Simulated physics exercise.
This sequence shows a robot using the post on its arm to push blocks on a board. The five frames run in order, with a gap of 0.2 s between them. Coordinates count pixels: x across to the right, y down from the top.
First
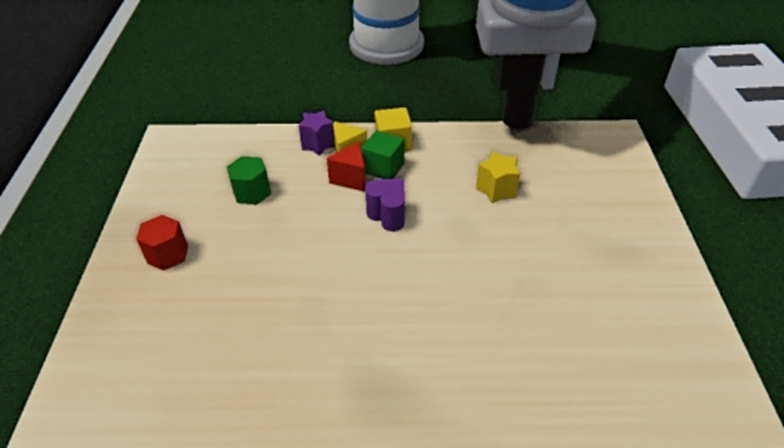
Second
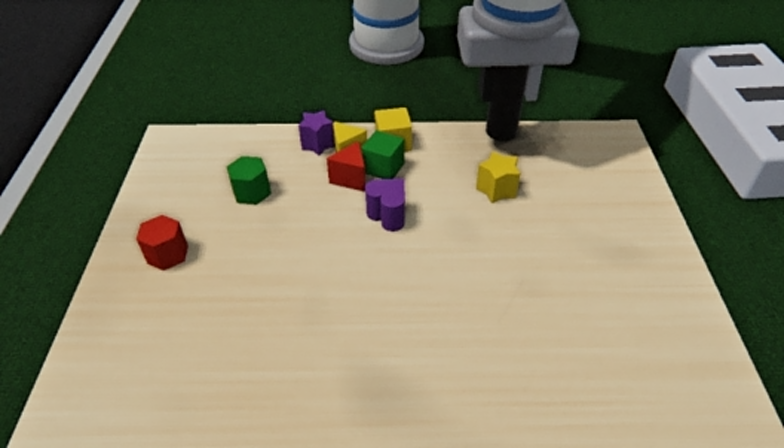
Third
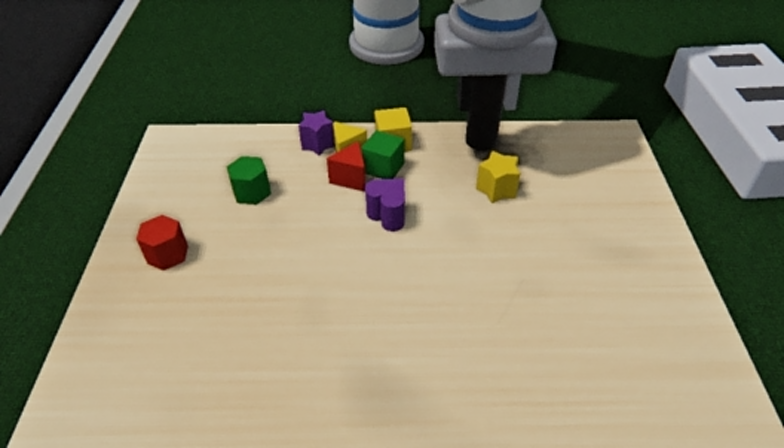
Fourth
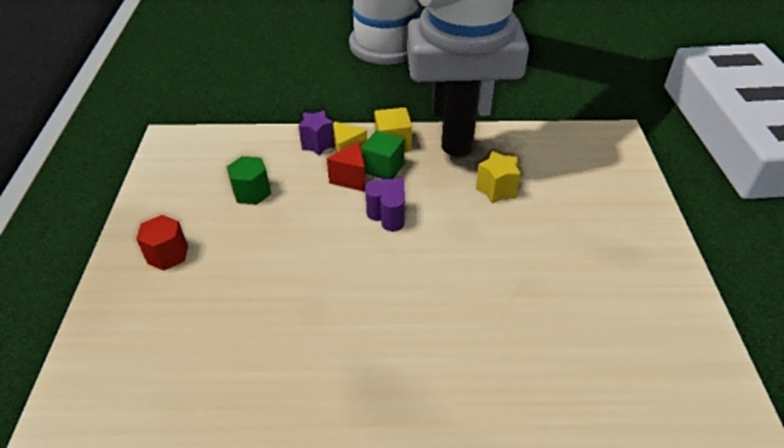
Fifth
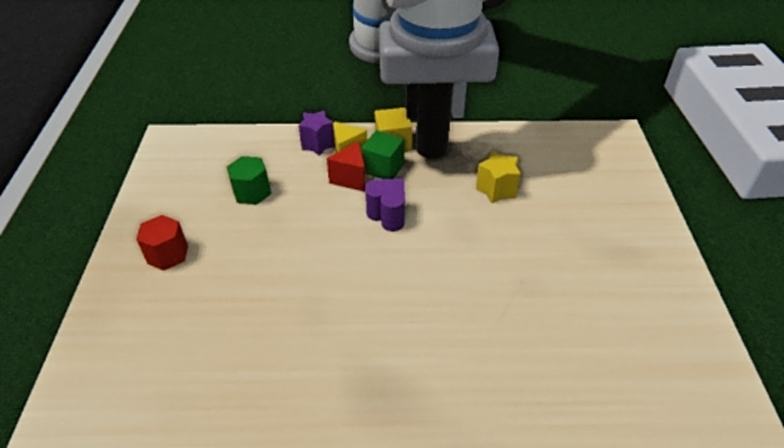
The robot arm, its dark post pointing down at the far edge of the board, moves steadily left and slightly nearer, passing behind the yellow star block. It ends just right of the green and yellow blocks in the cluster, and none of the coloured blocks shift.
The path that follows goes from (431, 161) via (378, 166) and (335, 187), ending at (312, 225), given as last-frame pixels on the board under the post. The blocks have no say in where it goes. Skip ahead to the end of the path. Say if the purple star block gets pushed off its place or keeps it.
In the end it has been moved.
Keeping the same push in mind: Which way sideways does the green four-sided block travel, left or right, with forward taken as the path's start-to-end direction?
Facing the way the path runs, start to end, you'll find the green four-sided block has shifted right.
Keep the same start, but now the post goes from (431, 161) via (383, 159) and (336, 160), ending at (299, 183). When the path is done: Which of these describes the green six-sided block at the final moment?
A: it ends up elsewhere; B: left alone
The correct letter is A.
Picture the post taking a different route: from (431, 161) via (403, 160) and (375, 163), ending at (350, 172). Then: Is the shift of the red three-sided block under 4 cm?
Short answer: No.
The first path, step by step. One third of the way, post at (378, 154); purple star block at (303, 117), turned 25° clockwise; yellow three-sided block at (321, 130), turned 15° anticlockwise; red three-sided block at (323, 162), turned 45° anticlockwise; green four-sided block at (338, 144).
Two thirds of the way, post at (334, 175); purple star block at (297, 114), turned 55° clockwise; yellow three-sided block at (299, 132); red three-sided block at (289, 174), turned 80° anticlockwise; green four-sided block at (298, 153), turned 55° clockwise.
At the end, post at (310, 213); purple star block at (297, 114), turned 55° clockwise; yellow three-sided block at (299, 132); red three-sided block at (276, 180), turned 40° anticlockwise; green four-sided block at (296, 154), turned 65° clockwise.
